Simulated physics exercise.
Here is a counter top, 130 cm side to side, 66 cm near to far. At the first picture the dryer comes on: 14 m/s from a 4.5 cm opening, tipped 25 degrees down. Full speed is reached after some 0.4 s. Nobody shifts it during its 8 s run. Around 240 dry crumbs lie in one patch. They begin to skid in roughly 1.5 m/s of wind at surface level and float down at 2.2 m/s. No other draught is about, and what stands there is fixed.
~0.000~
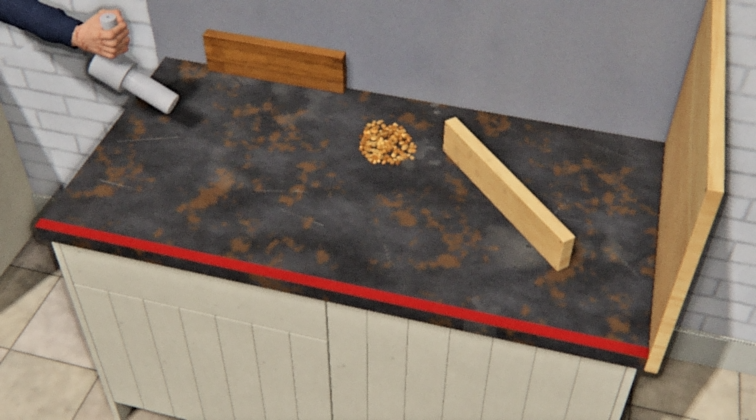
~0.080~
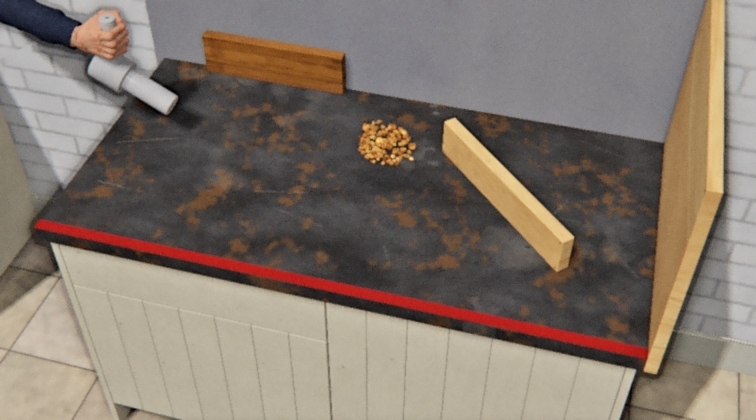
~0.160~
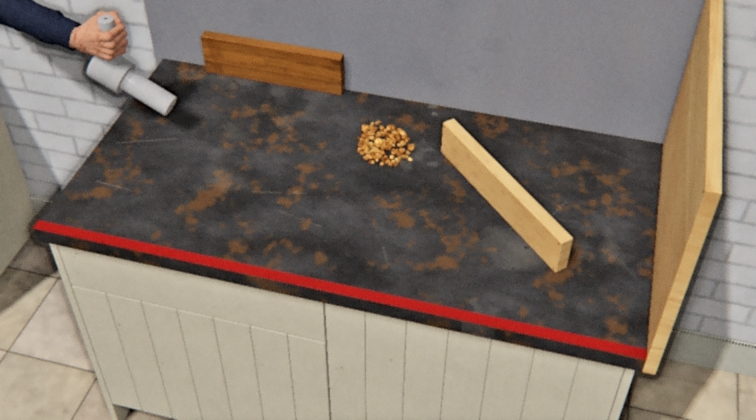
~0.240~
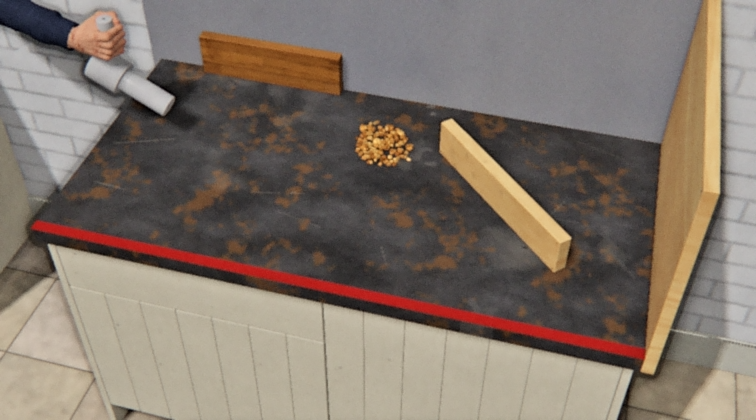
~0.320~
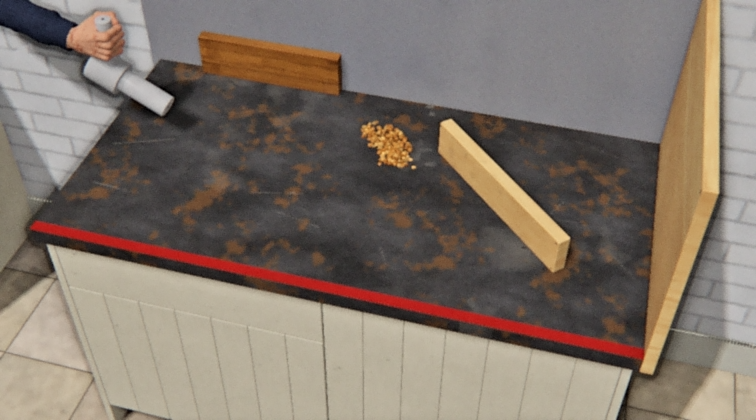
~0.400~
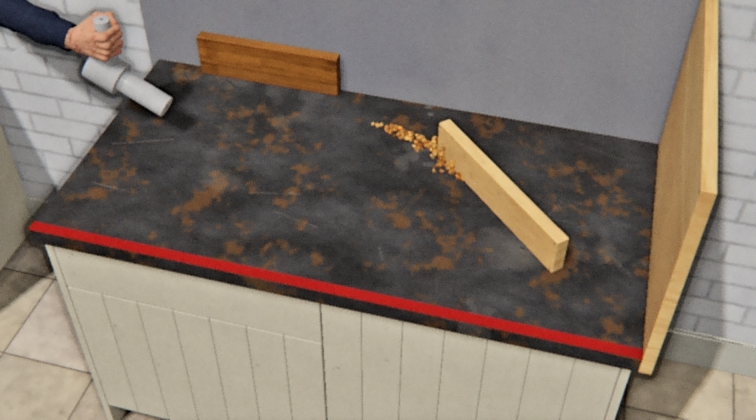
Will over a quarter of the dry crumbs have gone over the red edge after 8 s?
As for a quarter going over the red edge: No.
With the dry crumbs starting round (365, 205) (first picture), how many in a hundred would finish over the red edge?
It would be near 80 %.
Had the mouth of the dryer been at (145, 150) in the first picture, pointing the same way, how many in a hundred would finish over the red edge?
In that case some 0 per cent.
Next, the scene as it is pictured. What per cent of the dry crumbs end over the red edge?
Some 10 per cent.
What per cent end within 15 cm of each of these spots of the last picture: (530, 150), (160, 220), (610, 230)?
In turn about 10 %, 0 %, 40 %.
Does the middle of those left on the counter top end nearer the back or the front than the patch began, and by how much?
To the front, by about 10 cm.
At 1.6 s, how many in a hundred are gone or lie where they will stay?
About 20 %.
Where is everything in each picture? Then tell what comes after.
In the first picture, the middle of the dry crumbs is near (386, 144), none has stirred yet and the mouth of the dryer is at (173, 105).
In the second picture, the middle of the dry crumbs is near (385, 142), none has stirred yet and the red edge is centred on (321, 289).
In the third picture, the middle of the dry crumbs is near (384, 143), none has stirred yet, the top of a board is at (504, 176) and the top of a board is at (272, 45).
In the fourth picture, the middle of the dry crumbs is near (382, 143) and none has stirred yet.
In the fifth picture, the middle of the dry crumbs is near (389, 146), the farthest in sight from the dryer is at (414, 168) and about 40 % have left their places.
In the sixth picture, the middle of the dry crumbs is near (441, 148), the farthest in sight from the dryer is at (463, 179) and about 95 % have left their places.
After 1.6 s, 78 % are on the move or not yet settled, 4 % are over the red edge; the middle of those still in play is near (655, 169).
After 2.6 s, 65 % are on the move or not yet settled, 7 % are over the red edge; the middle of those still in play is near (635, 160).
After 4.4 s, 47 % are on the move or not yet settled, 10 % are over the red edge; the middle of those still in play is near (652, 195).
After 8.0 s, at the end, 12 % are over the red edge; the middle of those still in play is near (639, 223).
